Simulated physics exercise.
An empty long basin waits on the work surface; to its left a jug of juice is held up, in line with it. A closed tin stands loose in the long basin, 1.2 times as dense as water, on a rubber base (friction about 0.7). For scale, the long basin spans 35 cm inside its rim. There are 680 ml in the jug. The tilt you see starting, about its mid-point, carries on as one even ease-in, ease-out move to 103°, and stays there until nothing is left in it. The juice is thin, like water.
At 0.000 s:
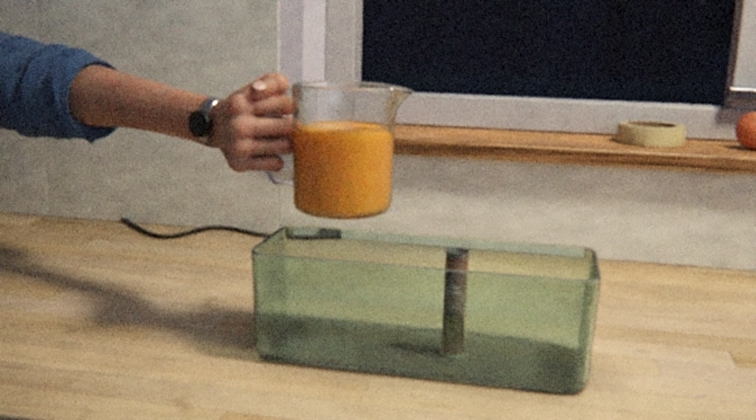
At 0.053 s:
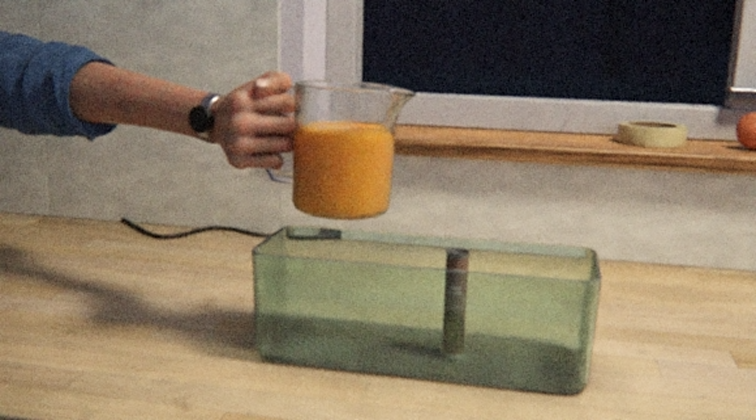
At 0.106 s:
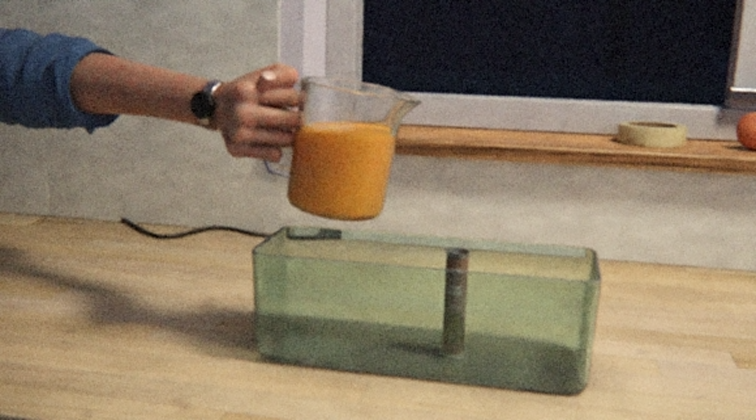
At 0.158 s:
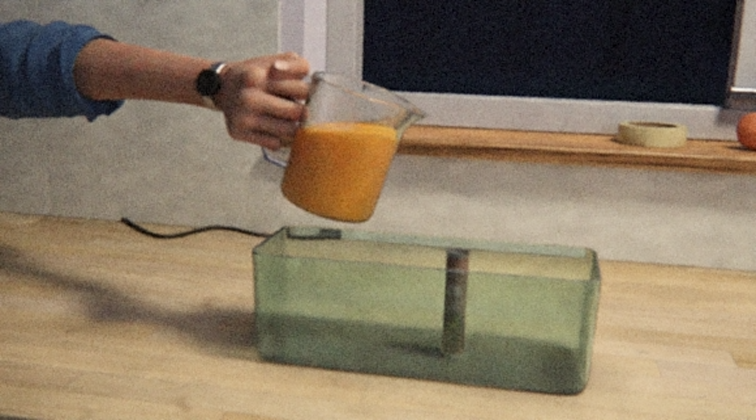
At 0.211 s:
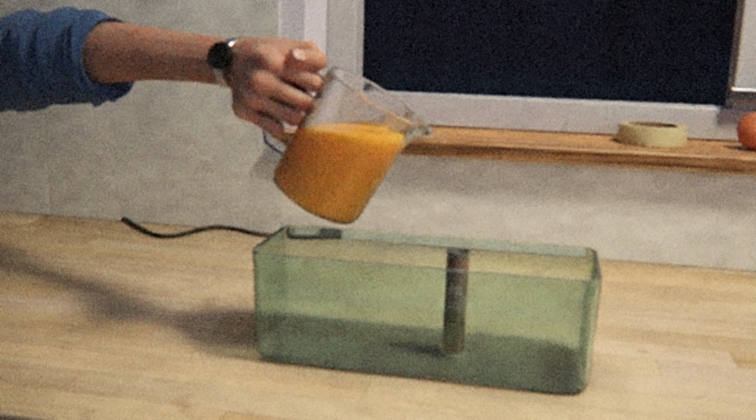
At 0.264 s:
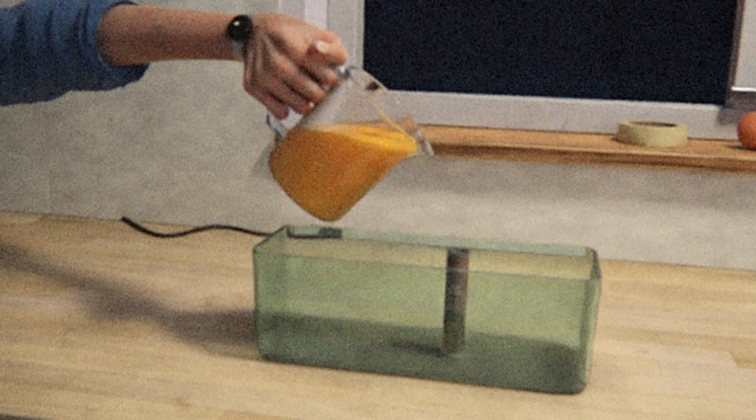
On a wooden counter by a window, a hand held a clear jug of orange juice above an empty green see-through basin, then steadily tilted it far over to the right, the juice staying inside.
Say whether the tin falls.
The tin topples.
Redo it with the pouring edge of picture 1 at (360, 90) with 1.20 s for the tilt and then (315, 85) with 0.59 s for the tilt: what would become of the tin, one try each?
First it remains upright; then it stays up.
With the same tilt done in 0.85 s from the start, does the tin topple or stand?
The tin topples.
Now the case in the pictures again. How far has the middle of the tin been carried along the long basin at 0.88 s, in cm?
Some 8 cm.
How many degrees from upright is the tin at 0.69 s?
Near 40° from upright.
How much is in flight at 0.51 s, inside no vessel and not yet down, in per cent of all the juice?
About 18 per cent.
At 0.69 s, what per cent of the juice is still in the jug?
Near 22 in a hundred.
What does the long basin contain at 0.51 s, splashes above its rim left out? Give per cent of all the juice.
Near 18 in a hundred.
Then, 0.51 s in, the tilt is 99° and 65 per cent is still to pour; the tin stands where it began.
Then, 0.69 s in, the tilt is 103° and 22 per cent is still to pour; the tin leans 42°.
Then, 0.88 s in, the tilt is 103° and 6 per cent is still to pour; the tin lies on its side.
Then, 1.09 s in, the tilt is 103° and 1 per cent is still to pour; the tin lies on its side.
Finally, the tin lies on its side.
